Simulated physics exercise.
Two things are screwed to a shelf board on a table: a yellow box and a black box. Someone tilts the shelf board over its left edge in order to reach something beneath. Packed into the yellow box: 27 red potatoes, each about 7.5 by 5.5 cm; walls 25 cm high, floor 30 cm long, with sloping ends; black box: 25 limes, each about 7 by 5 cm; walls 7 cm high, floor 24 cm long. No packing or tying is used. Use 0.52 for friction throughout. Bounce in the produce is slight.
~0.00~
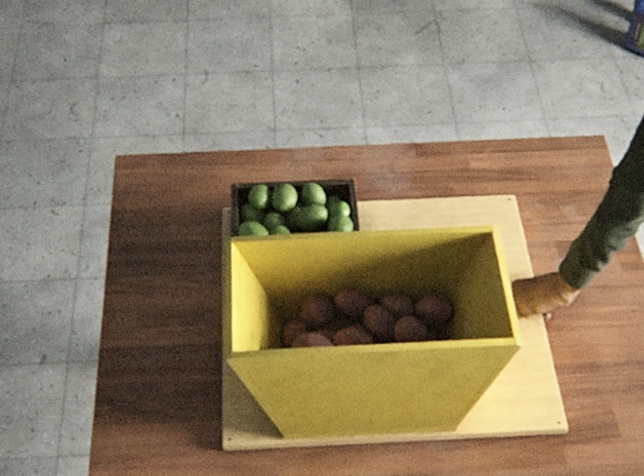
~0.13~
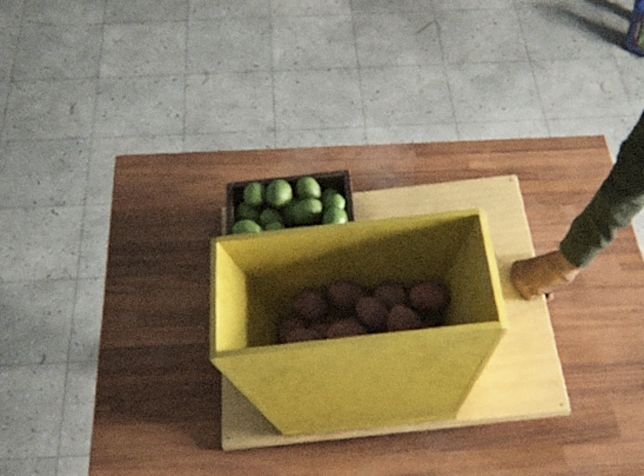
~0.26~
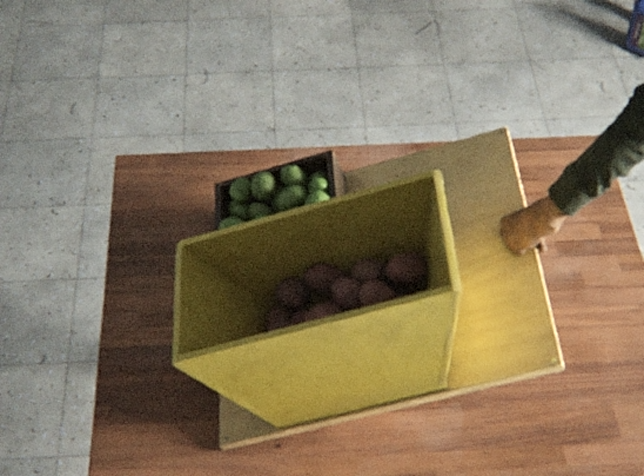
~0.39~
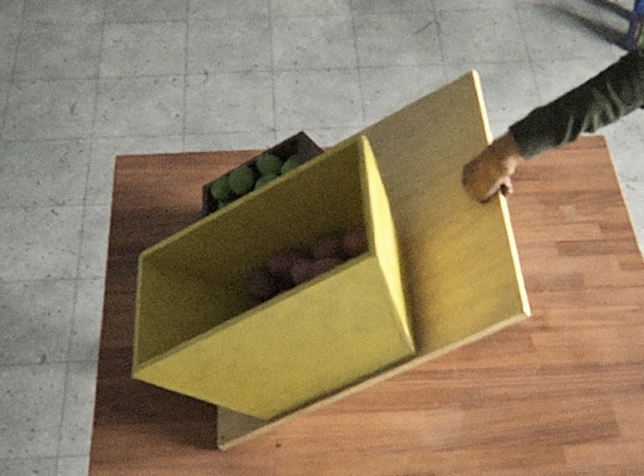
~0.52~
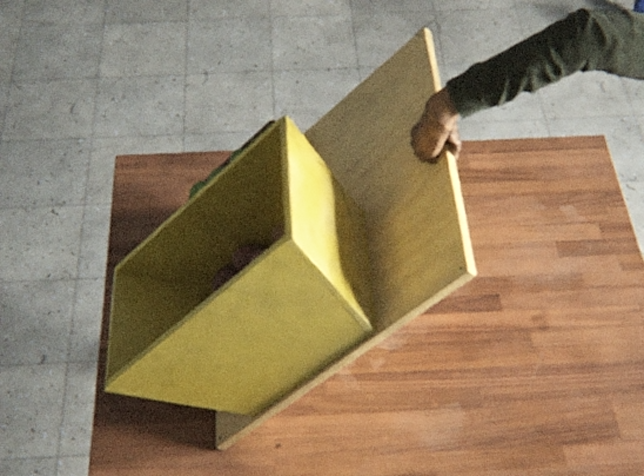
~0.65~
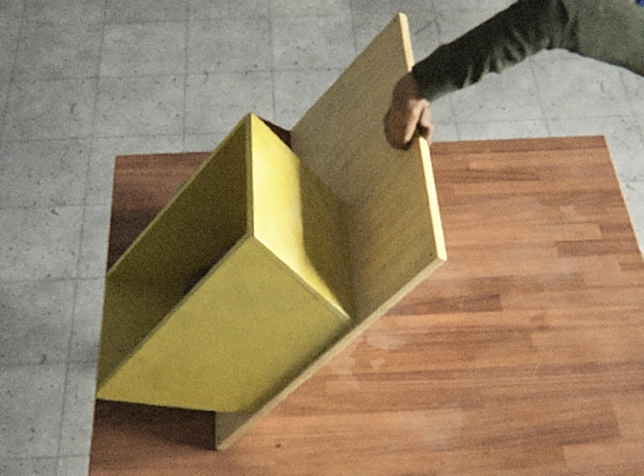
The clip shows a hand raising the right side of a board on a table, steadily tilting it leftward along with the attached yellow box of red potatoes and smaller black box of green fruit.
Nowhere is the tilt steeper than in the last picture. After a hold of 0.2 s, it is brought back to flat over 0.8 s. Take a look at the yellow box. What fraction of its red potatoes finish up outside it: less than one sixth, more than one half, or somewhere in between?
Less than one sixth.
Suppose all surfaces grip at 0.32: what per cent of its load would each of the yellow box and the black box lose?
Then the yellow box sheds 0 per cent, while the black box sheds 20 per cent.
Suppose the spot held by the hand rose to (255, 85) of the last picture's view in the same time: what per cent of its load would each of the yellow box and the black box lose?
Yellow box 60 %, black box 60 %.
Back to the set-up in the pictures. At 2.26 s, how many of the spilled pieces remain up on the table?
Near 4, by my count.
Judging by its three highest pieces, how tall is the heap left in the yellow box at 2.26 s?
About 21 cm.
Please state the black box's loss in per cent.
The black box loses 20 percent of its load.
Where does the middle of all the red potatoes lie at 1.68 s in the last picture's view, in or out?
Near (327, 359) in pixels.
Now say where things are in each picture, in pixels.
In the first frame (we follow the rim corner now nearest the camera), yellow box at (233, 355); tilt 0°; nothing out yet.
Yellow box at (217, 355); tilt 6°, in the second frame.
Yellow box at (178, 359); tilt 19°, in the third frame.
Yellow box at (136, 370); tilt 35°, in the fourth frame.
Yellow box at (107, 384); tilt 48°, in the fifth frame.
Yellow box at (97, 391); tilt 54°; nothing out yet, in the sixth frame.
After 0.91 s, tilt 53°; 0 of 27 out of the yellow box and 3 of 25 out of the black box.
After 1.23 s, tilt 29°; 0 of 27 out of the yellow box and 4 of 25 out of the black box.
After 1.68 s, tilt 0°; 0 of 27 out of the yellow box and 5 of 25 out of the black box.
Outcome (at 2.26 s), 0 of 27 out of the yellow box and 5 of 25 out of the black box. Asked share, 0 of 27, 0 per cent.
